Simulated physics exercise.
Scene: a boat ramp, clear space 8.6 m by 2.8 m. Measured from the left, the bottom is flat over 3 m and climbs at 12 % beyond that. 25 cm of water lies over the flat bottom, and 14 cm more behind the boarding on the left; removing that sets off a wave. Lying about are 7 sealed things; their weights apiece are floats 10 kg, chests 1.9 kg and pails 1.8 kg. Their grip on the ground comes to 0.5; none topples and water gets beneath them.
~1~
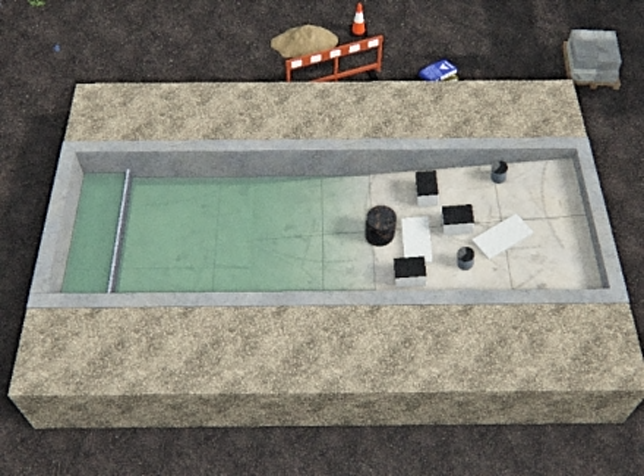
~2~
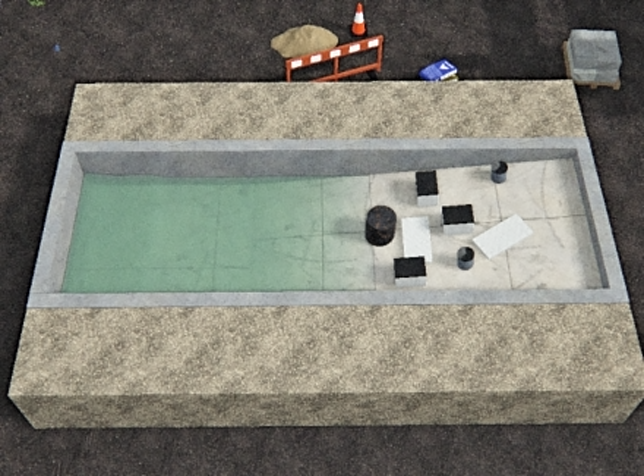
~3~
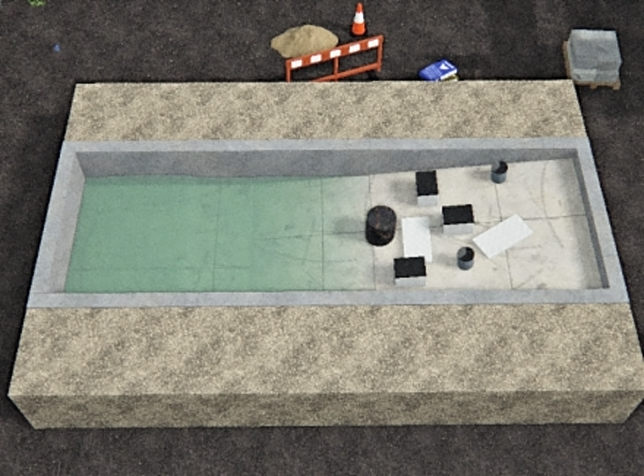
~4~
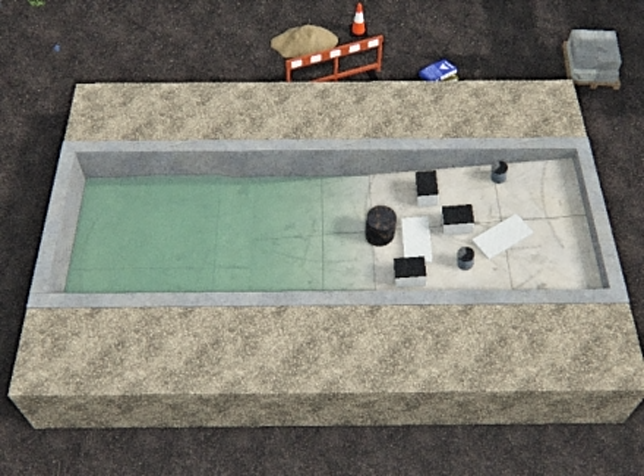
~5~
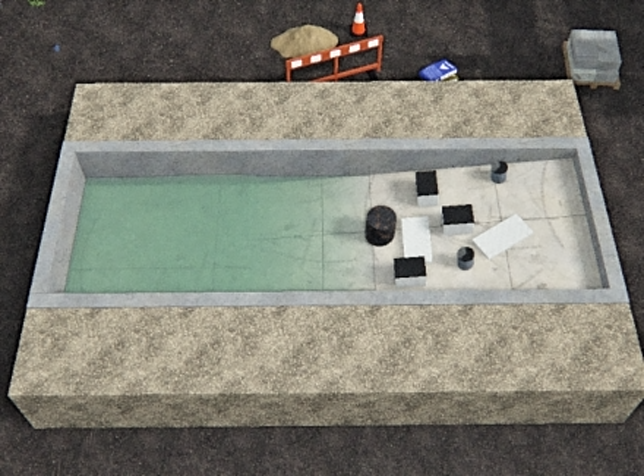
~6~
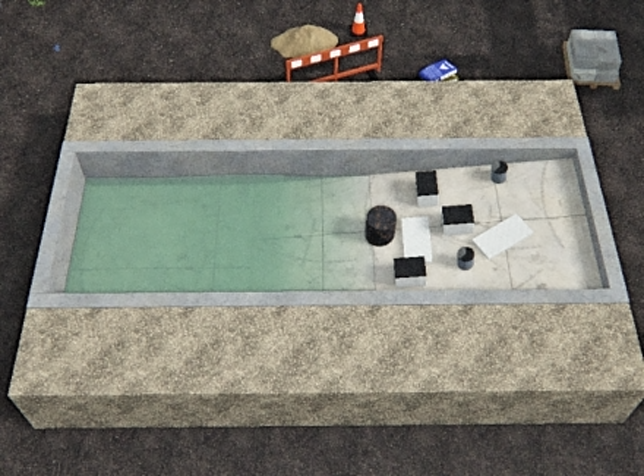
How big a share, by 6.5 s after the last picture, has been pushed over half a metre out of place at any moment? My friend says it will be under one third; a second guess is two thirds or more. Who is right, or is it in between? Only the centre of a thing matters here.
Proportion: Under one-third.
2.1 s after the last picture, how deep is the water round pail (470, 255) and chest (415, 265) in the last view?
0 and 3 cm.
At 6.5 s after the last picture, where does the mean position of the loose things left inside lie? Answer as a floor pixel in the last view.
Near (417, 232).
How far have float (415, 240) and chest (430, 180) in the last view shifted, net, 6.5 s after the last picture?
In turn: 30 cm, 200 cm.
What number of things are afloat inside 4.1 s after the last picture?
Just then, the number is 2.
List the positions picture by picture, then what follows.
A float at (417, 239), on the bottom; a float at (503, 235) rests on the ground; water covers 14.0 m2; 0 of 7 have shifted, in the first picture.
A float at (417, 239), on the bottom; a float at (503, 235) rests on the ground; water covers 14.0 m2; 0 of 7 have shifted, in the second picture.
A float at (417, 239), on the bottom; a float at (503, 235) rests on the ground; 14.0 m2 under water; 0 of 7 have shifted, in the third picture.
A float at (417, 239), on the bottom; a float at (503, 235), on the bottom; 14.0 m2 under water; 0 of 7 have shifted, in the fourth picture.
A float at (417, 239), on the bottom; a float at (503, 235), on the bottom; 14.0 m2 under water; 0 of 7 have shifted, in the fifth picture.
A float at (417, 239), on the bottom; a float at (503, 235), on the bottom; water covers 14.0 m2; 0 of 7 have shifted, in the sixth picture.
Then, 0.6 s after the last picture 0 of 7 are over 50 cm from their spots; 0 afloat.
Then, 2.1 s after the last picture 0 of 7 are over 50 cm from their spots; 0 afloat.
Then, 4.1 s after the last picture 2 of 7 are over 50 cm from their spots; 2 afloat.
Then, 6.5 s after the last picture 2 of 7 are over 50 cm from their spots, and 2 have been at some point; 2 afloat.
